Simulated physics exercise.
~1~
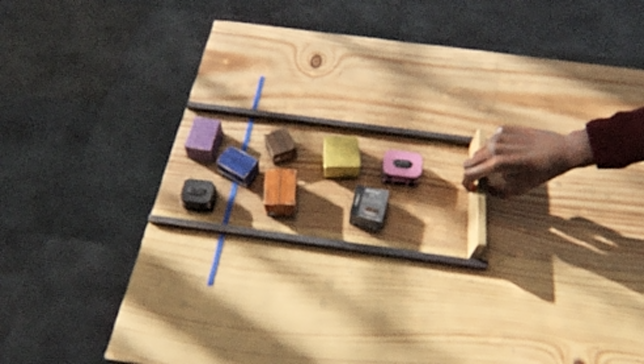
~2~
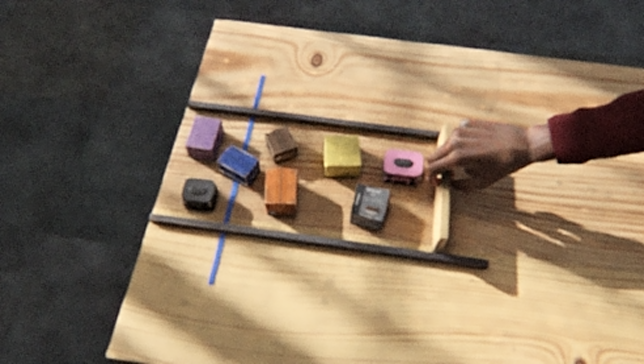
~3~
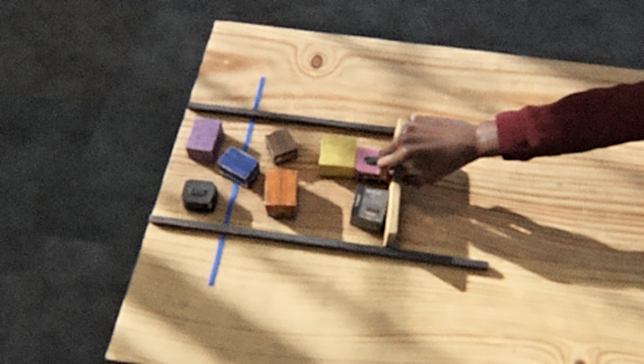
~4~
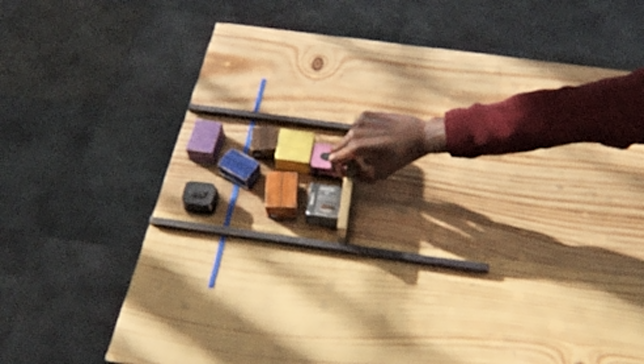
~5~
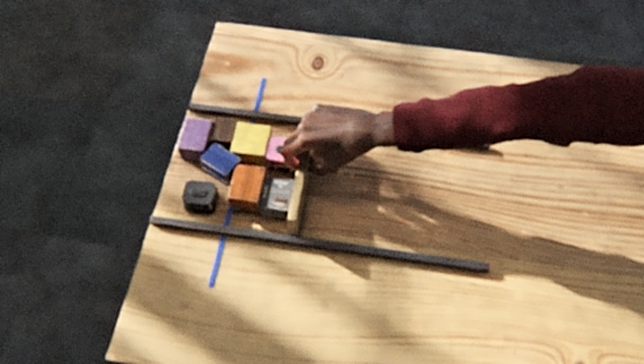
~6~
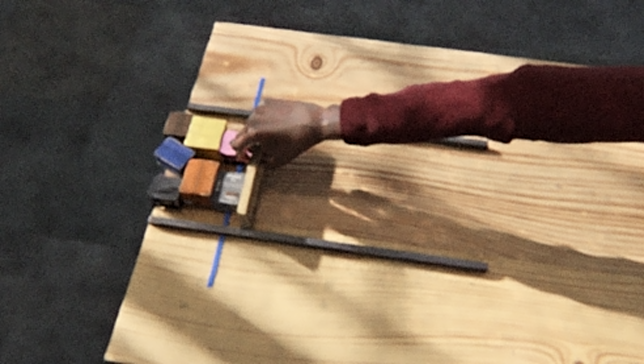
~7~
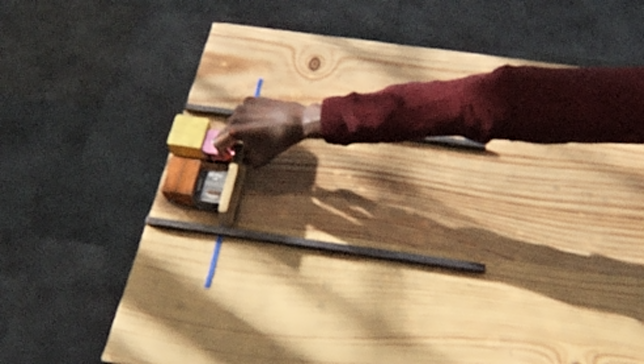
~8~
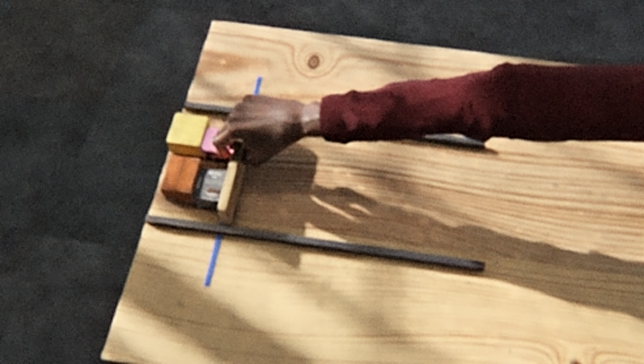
A hand slides a wooden board left, pushing small blocks together until several drop off the table's edge.
